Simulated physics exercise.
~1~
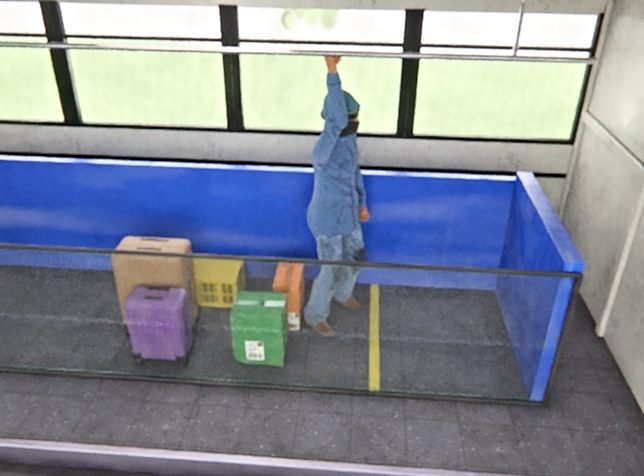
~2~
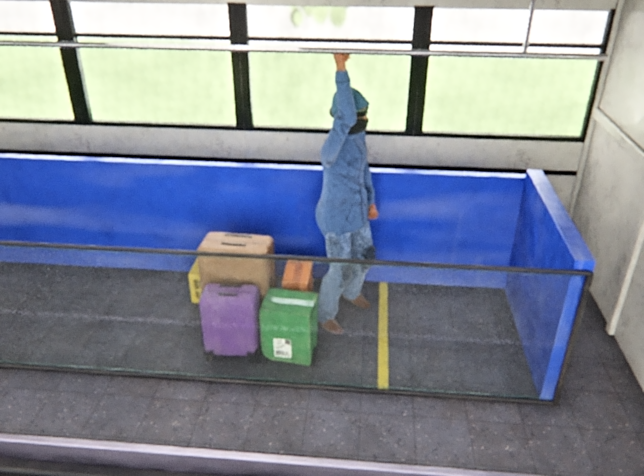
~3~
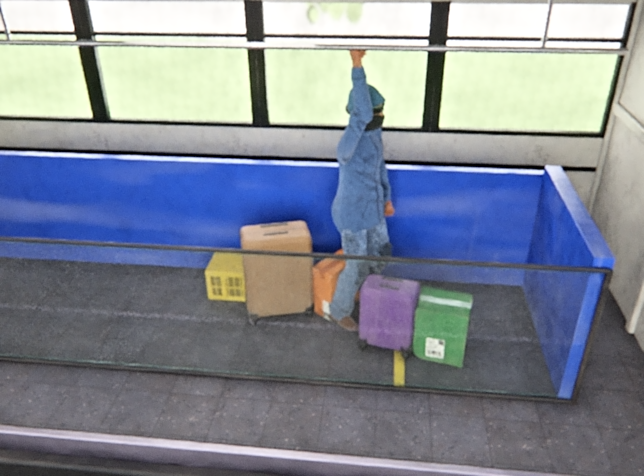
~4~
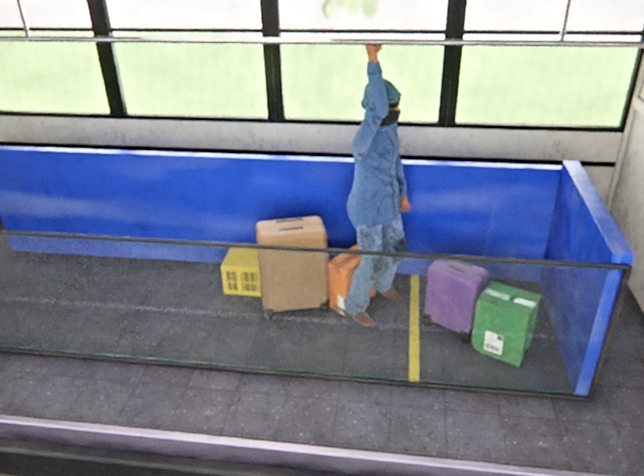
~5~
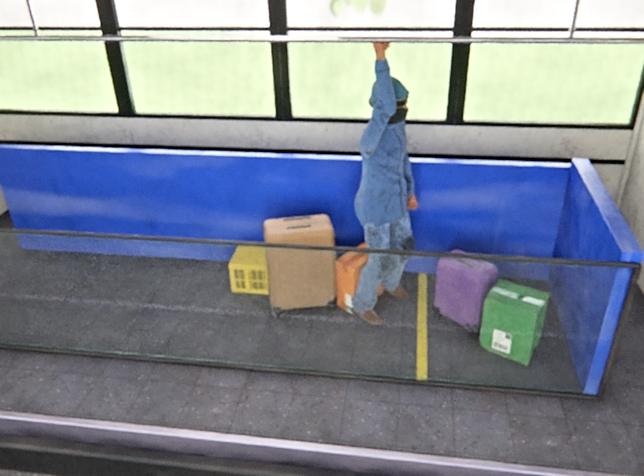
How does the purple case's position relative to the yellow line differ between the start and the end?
At the start the purple case stood well to the left of the yellow line, and at the end it stood just to the right of it.
